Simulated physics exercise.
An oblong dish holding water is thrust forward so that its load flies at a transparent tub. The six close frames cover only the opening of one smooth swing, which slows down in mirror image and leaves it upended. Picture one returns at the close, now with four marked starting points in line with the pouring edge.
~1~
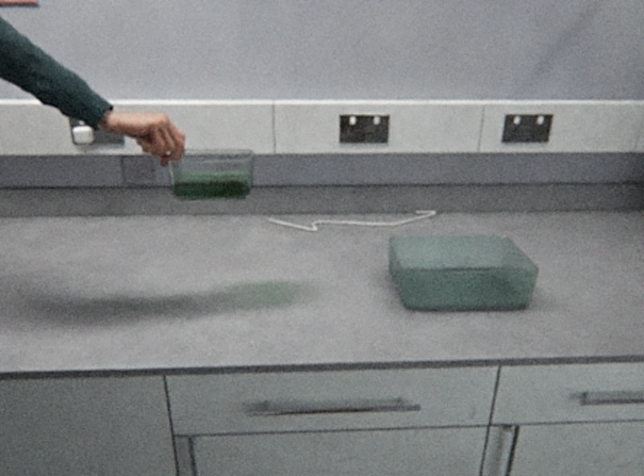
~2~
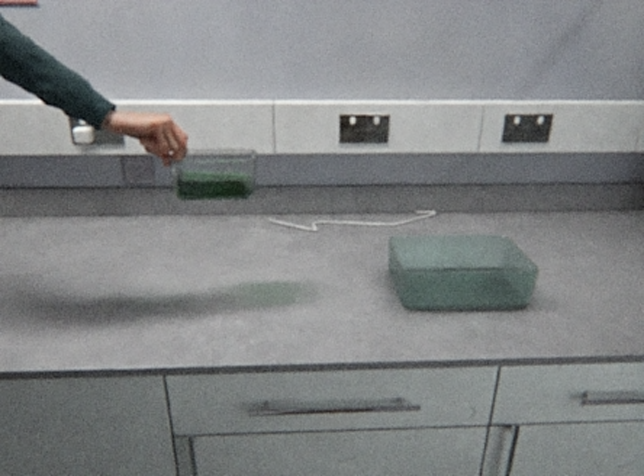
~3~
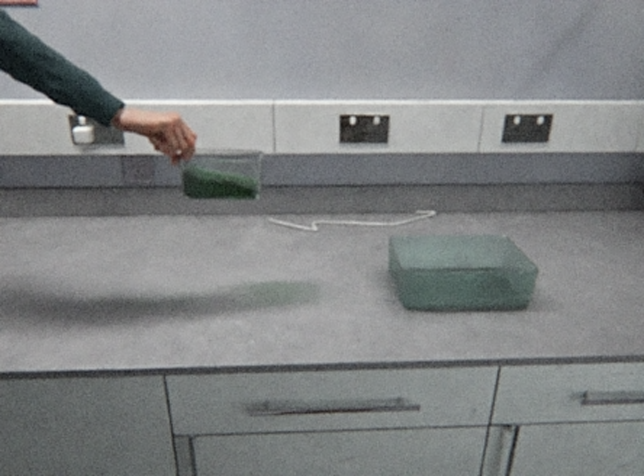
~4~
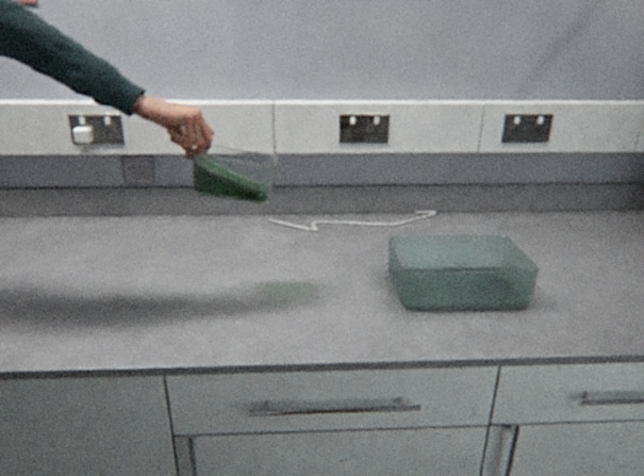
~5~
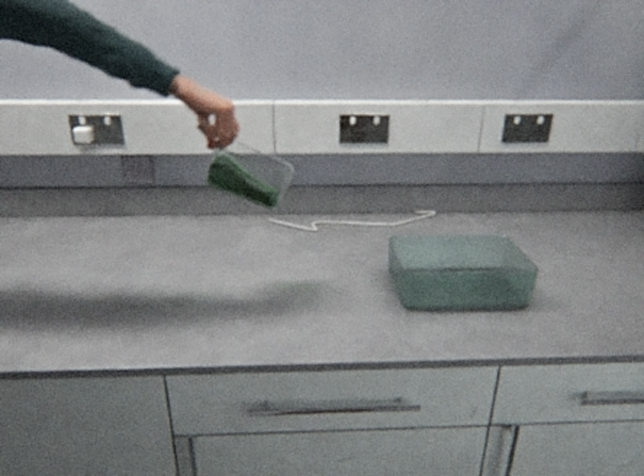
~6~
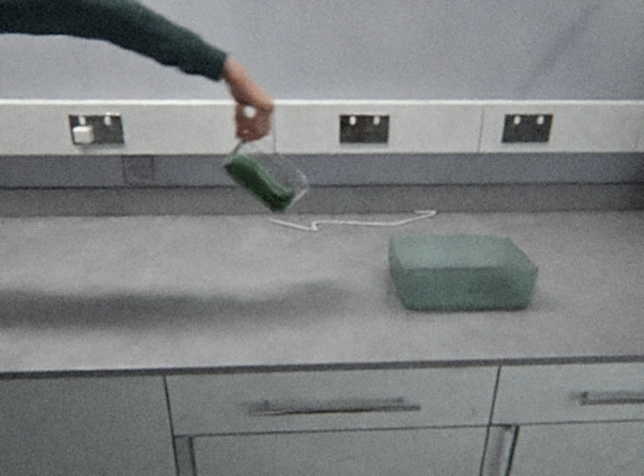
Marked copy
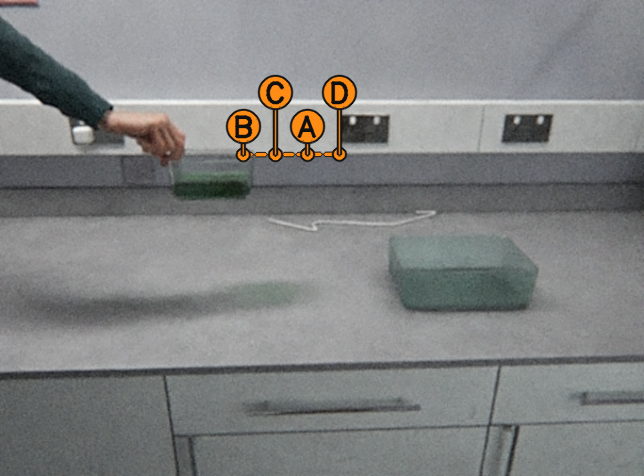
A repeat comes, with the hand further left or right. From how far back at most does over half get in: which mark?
Dot C just does it.
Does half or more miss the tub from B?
Yes.
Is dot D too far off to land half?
No, not at all.
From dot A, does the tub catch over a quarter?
Yes.
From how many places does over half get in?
Three of the four.
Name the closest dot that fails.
The answer is B.
On the marked copy, A at (307, 154); B at (243, 154); C at (275, 154); D at (339, 154).
If A is chosen, about 81 % lands in the tub, 4 % falls short and 15 % goes beside or beyond.
If B is chosen, about 22 % lands in the tub, 73 % falls short and 5 % goes beside or beyond.
If C is chosen, about 68 % lands in the tub, 19 % falls short and 13 % goes beside or beyond.
If D is chosen, about 80 % lands in the tub, 4 % falls short and 16 % goes beside or beyond.
